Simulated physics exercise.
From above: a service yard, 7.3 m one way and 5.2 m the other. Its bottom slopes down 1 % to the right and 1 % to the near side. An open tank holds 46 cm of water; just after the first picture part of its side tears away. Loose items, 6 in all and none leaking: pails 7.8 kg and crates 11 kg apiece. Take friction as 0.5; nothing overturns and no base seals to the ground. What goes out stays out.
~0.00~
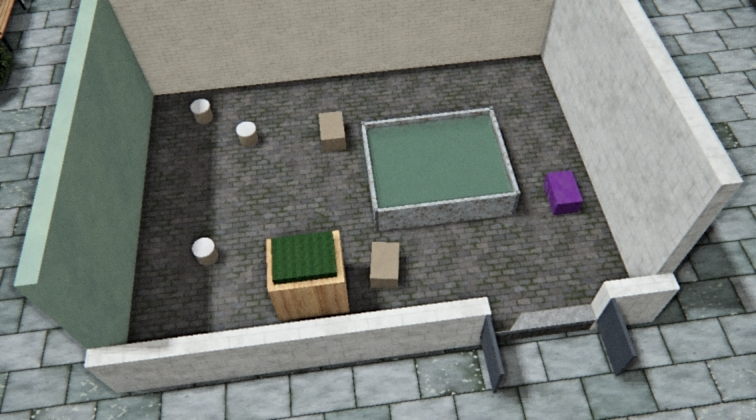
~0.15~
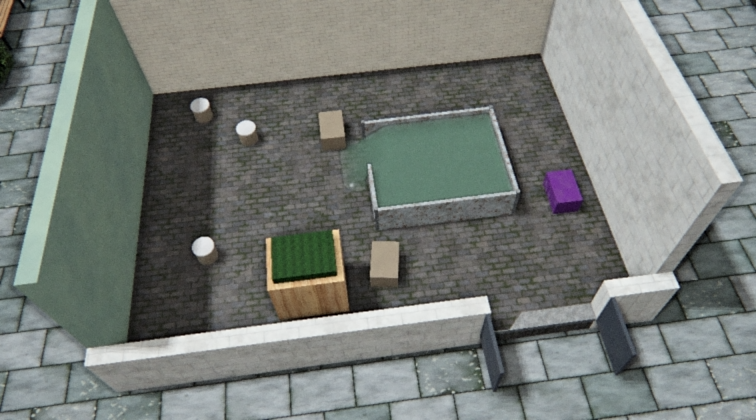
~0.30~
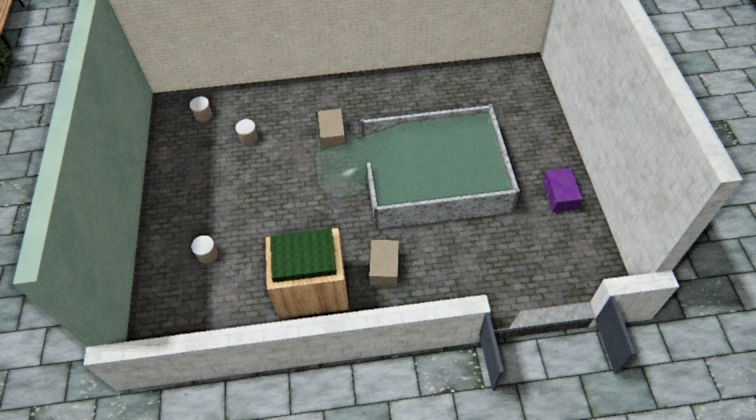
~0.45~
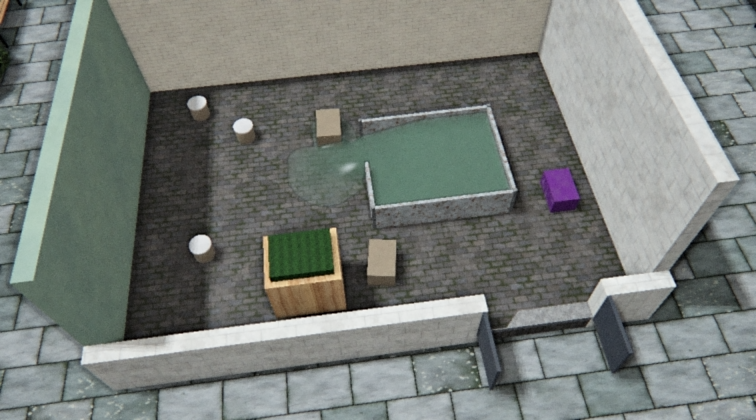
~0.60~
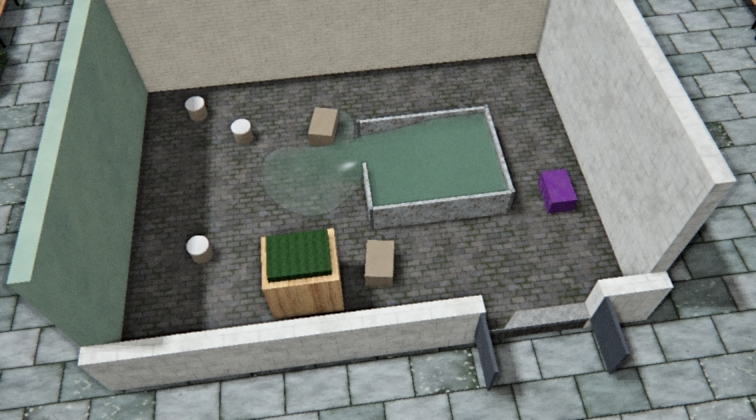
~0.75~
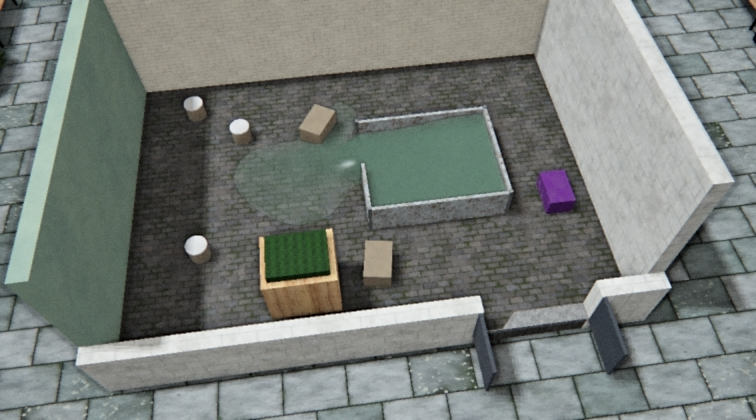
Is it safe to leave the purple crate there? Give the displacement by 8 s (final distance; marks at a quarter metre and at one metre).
The purple crate stays put.
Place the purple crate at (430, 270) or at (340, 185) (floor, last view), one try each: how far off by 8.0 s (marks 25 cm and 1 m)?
In that order: It holds its place; it gets carried off.
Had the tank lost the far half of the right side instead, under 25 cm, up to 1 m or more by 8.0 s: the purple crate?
In that case the purple crate moves a short way.
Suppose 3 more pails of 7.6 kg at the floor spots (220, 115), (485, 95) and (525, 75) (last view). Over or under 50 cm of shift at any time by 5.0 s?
In that order: More, less, under.
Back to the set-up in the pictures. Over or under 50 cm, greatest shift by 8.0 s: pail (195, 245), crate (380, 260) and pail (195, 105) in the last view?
In that order: Short of it, less, past it.
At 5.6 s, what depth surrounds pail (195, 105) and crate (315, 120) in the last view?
Roughly 10 and 5 cm.
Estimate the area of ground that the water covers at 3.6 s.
Some 20 m2.
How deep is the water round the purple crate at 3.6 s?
Roughly 0 cm.
After 1.6 s the purple crate is near (557, 186), 0.0 m from its start, aground; 0 of 6 are out; 0 afloat.
After 3.6 s the purple crate is near (557, 186), 0.0 m from its start, aground; 0 of 6 are out; 3 afloat.
After 5.6 s the purple crate is near (557, 186), 0.0 m from its start, aground; 0 of 6 are out; 1 afloat.
After 8.0 s the purple crate is near (557, 186), 0.0 m from its start, aground; 0 of 6 are out; 0 afloat.
